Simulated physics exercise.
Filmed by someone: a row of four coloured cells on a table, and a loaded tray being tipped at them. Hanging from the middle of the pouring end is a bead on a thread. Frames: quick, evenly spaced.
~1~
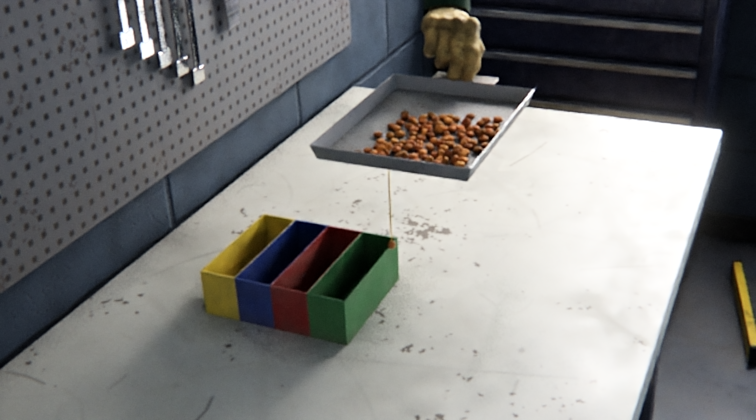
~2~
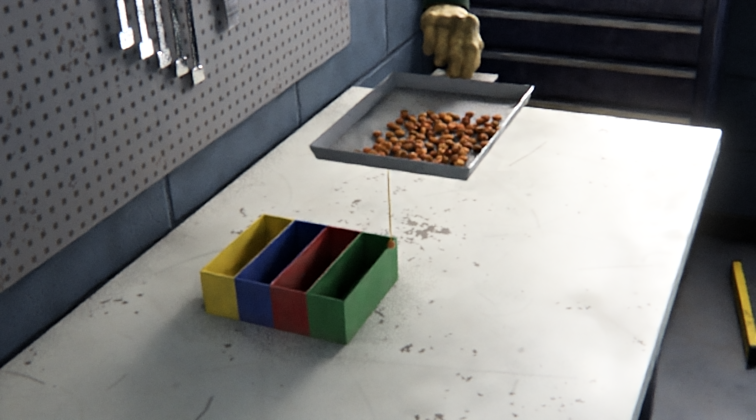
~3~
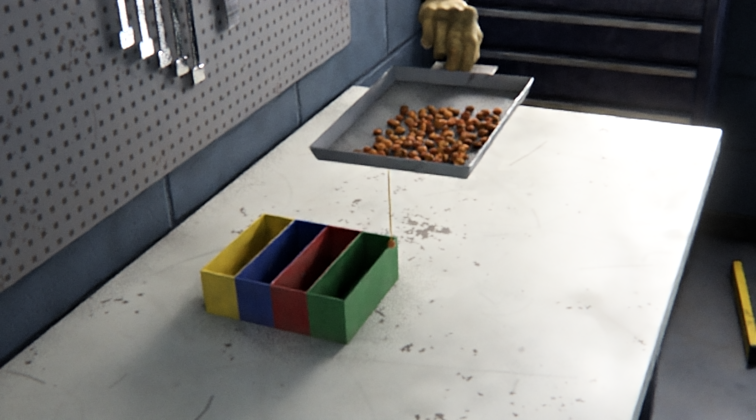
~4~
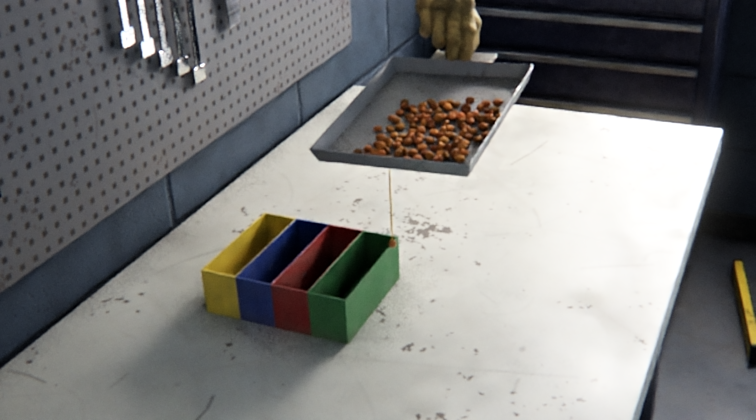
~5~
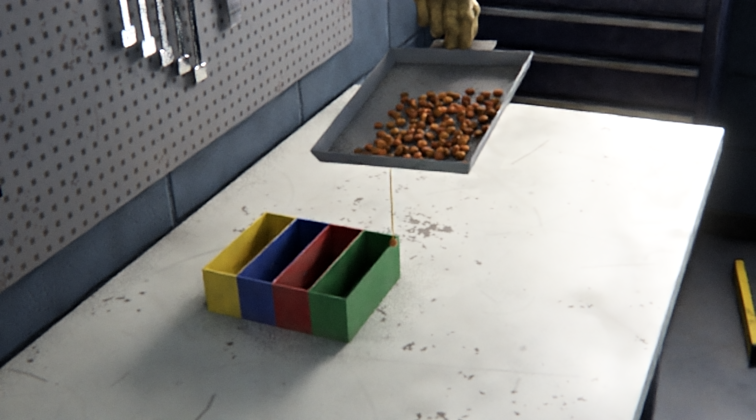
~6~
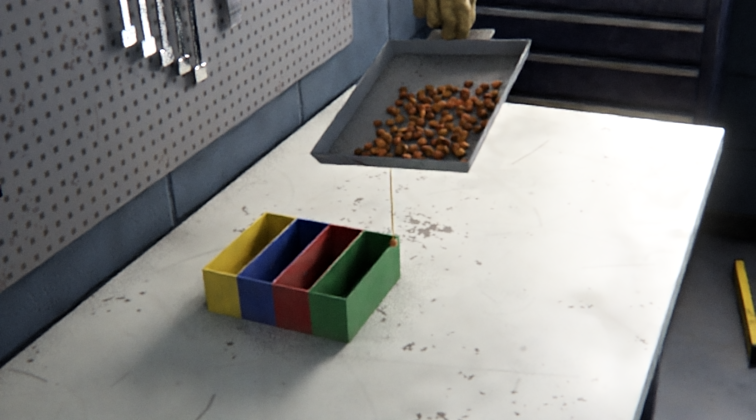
A gray tray loaded with brown kibble-like pieces, gripped at its far side by a gloved hand, starts nearly level above a white table with yellow, blue, red and green cells. The hand gradually raises the far side, tilting the tray toward its near edge while the pieces stay on it.
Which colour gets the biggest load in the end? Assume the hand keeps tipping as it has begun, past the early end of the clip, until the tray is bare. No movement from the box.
The red cell gets the biggest load.
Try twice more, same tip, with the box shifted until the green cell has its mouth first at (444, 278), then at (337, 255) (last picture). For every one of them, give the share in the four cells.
First placement near 80 percent, second near 70 percent.
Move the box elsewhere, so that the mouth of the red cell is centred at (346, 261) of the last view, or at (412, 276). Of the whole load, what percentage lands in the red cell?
It would be roughly 40 per cent, followed by roughly 0 per cent.
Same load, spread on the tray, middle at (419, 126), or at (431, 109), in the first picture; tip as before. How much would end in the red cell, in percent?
Roughly 60 per cent, then 60 per cent.
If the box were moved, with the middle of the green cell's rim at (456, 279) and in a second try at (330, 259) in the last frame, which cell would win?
For the first position it is the yellow one, and for the second it is the green cell.
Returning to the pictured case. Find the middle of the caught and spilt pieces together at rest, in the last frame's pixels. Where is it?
At about (332, 291), give or take.
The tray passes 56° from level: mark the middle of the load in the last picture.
Look close to (374, 147) in the last picture.
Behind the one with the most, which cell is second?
The cell in green.
Shortly afterwards, tray tipped steeply; all but a few on the tray; only a few falling or outside the box.
Next, tray tipped right over; near a third on the tray; near a quarter in the red cell; a little in the green cell; a little in the blue cell; near a third falling or outside the box.
Some moments later, tray tipped past a quarter turn; near half in the red cell; near a quarter in the green cell; a little in the blue cell; a little falling or outside the box.
In the end, tray tipped past a quarter turn; near half in the red cell; near a quarter in the green cell; a little in the blue cell; none at all in the yellow cell; a little outside the box.
